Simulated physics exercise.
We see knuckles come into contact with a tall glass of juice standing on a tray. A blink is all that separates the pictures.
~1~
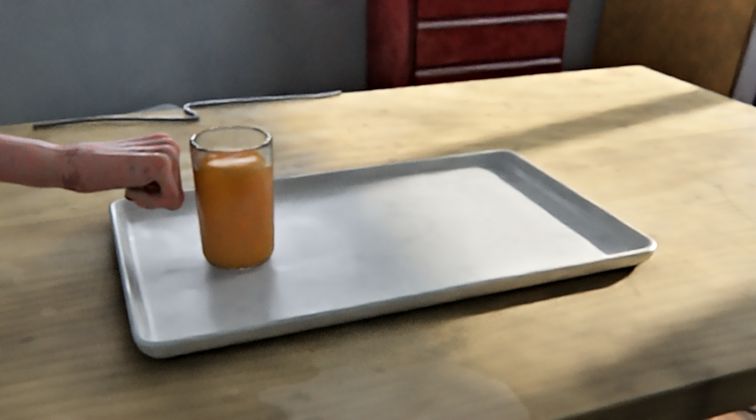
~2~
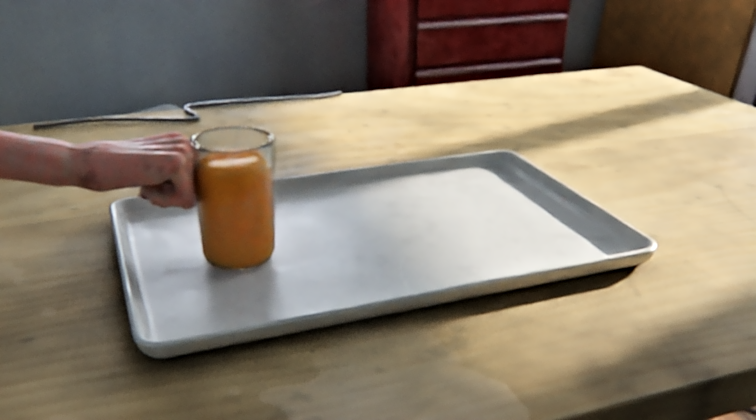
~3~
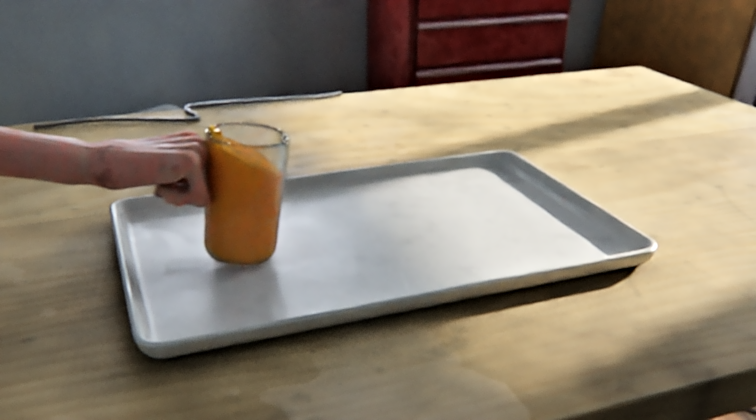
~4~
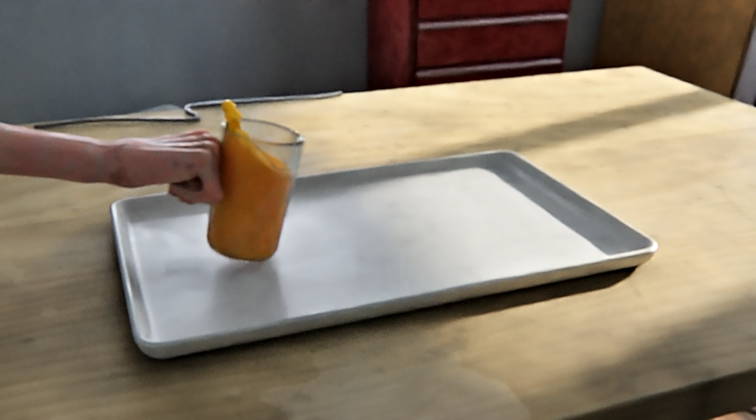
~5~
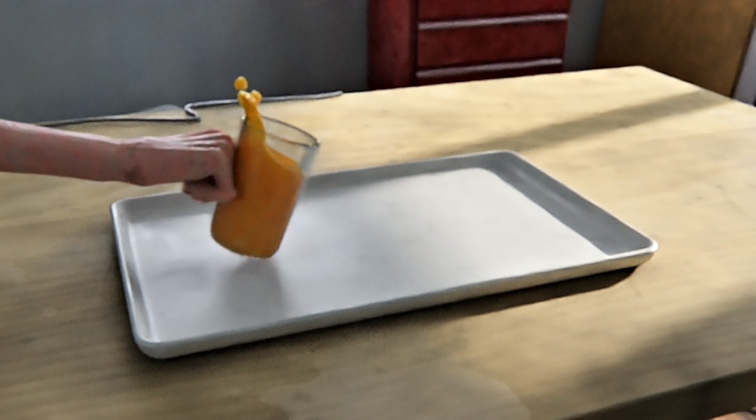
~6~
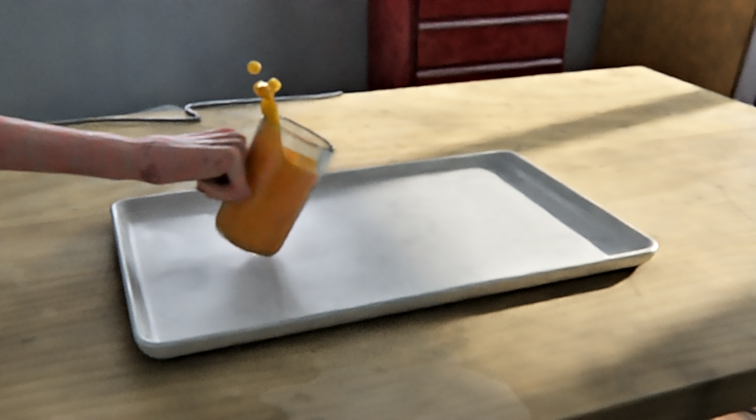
We see a fist push against the left side of a tall glass of orange juice on a gray tray, tilting it steadily to the right as the juice sloshes up the left side and droplets fly above the rim.
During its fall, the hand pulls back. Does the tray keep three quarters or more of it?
No.
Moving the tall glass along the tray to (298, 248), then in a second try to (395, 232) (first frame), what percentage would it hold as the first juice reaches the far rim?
55 %, then 70 %.
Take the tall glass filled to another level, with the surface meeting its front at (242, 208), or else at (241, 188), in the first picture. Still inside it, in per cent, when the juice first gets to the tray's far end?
About 40 per cent first, then about 45 per cent.
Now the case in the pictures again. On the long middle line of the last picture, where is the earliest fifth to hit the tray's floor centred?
Touchdown, mid-line: Approx. (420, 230).
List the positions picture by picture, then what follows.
The first picture shows tilt 0°; right rim (269, 137); surface from (196, 163) to (266, 156); the tray's far rim is at (574, 193); the tray is clear ahead.
The second picture shows tilt 0°; right rim (270, 137); surface from (196, 164) to (266, 155).
The third picture shows tilt 7°; right rim (284, 137); surface from (213, 133) to (270, 156).
The fourth picture shows tilt 14°; right rim (299, 138); surface from (225, 142) to (288, 162); 1 per cent is over the edge.
The fifth picture shows tilt 22°; right rim (315, 142); surface from (231, 169) to (302, 161); 2 per cent is over the edge.
The sixth picture shows tilt 30°; right rim (330, 147); surface from (238, 178) to (316, 157); 2 per cent is over the edge.
A moment on, the tall glass lies on its side and 91 per cent is in the glass, 0 on the tray and 9 above or beyond its rim.
Next, the tall glass lies on its side and 49 per cent is in the glass, 41 on the tray and 11 above or beyond its rim.
Then the tall glass lies on its side and 26 per cent is in the glass, 60 on the tray and 14 above or beyond its rim.
Later the tall glass lies on its side and 14 per cent is in the glass, 47 on the tray and 39 above or beyond its rim.
At rest 62 per cent is held by tray and glass, 38 is off the tray.
